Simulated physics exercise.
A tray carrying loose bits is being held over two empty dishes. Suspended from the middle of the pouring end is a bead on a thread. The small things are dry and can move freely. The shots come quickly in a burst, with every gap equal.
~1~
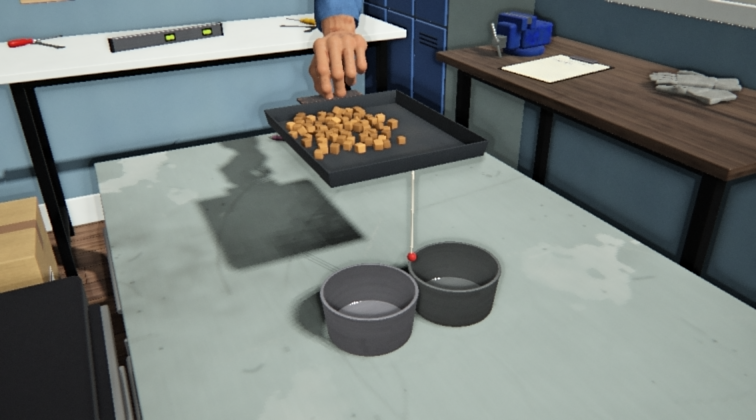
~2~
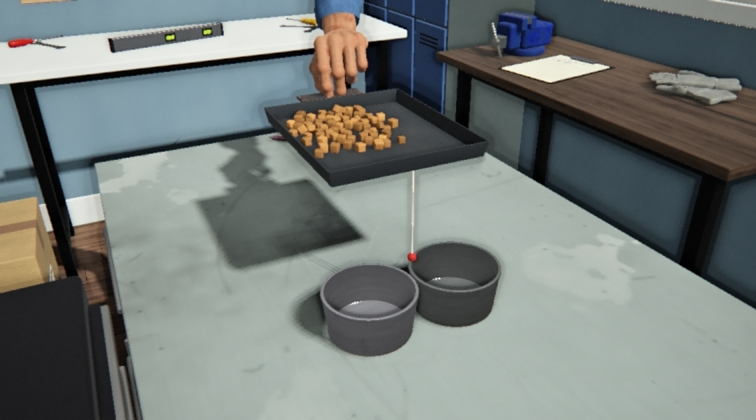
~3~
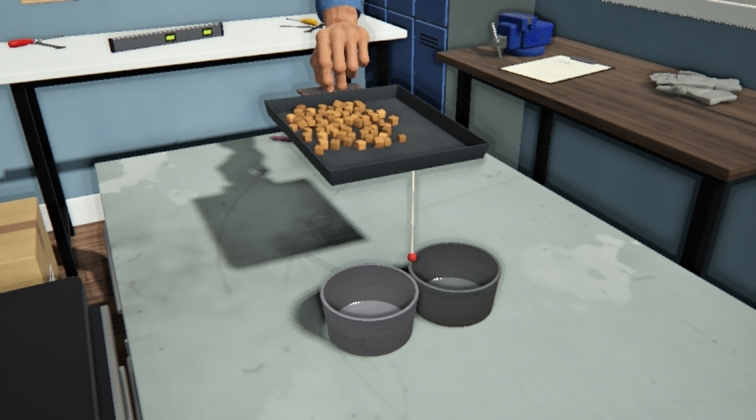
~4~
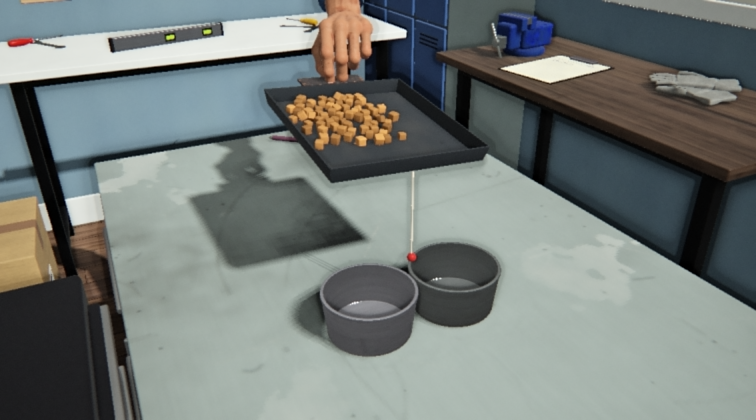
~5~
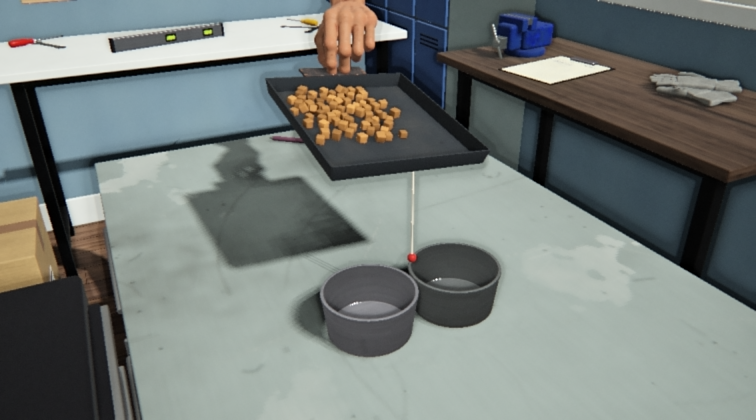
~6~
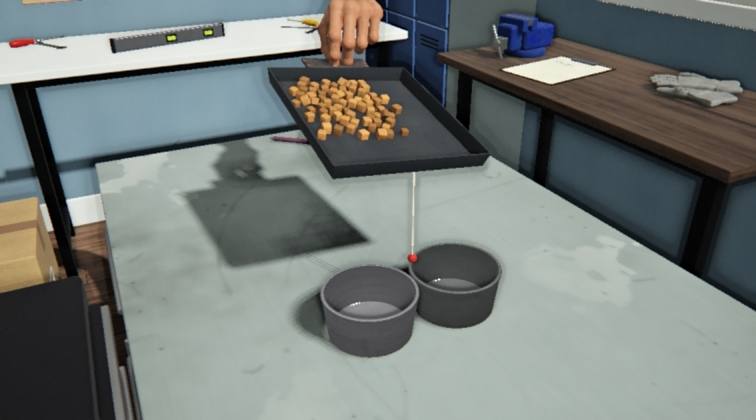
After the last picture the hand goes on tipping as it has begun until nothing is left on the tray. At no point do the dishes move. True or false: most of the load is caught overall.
True.
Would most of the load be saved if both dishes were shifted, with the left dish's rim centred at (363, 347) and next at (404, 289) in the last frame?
Shy of half, then past half.
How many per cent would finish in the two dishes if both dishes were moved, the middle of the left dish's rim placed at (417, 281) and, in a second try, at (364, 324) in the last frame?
The first try gives 90 per cent, the second 20 per cent.
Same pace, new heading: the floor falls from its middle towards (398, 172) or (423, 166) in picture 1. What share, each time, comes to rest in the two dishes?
The first gives 50 %, the second 50 %.
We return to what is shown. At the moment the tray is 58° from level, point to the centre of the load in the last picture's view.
I'd put it at about (445, 147).
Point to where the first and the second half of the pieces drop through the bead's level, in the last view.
For the early half I get (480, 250), and for the late half (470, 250).
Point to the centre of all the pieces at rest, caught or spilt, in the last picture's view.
Close to (461, 294) in the last view.
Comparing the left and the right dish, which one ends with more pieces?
Result: More in the right side.
Shortly afterwards, tray tipped steeply; all but a few on the tray; only a few in the right dish; only a few outside both; only a few in the air.
Next, tray tipped right over; all but a few on the tray; a little in the right dish; a little outside both.
Some moments later, tray tipped past a quarter turn; the bulk in the right dish; a little outside both.
In the end, tray tipped past a quarter turn; none at all in the left dish; the bulk in the right dish; a little outside both.
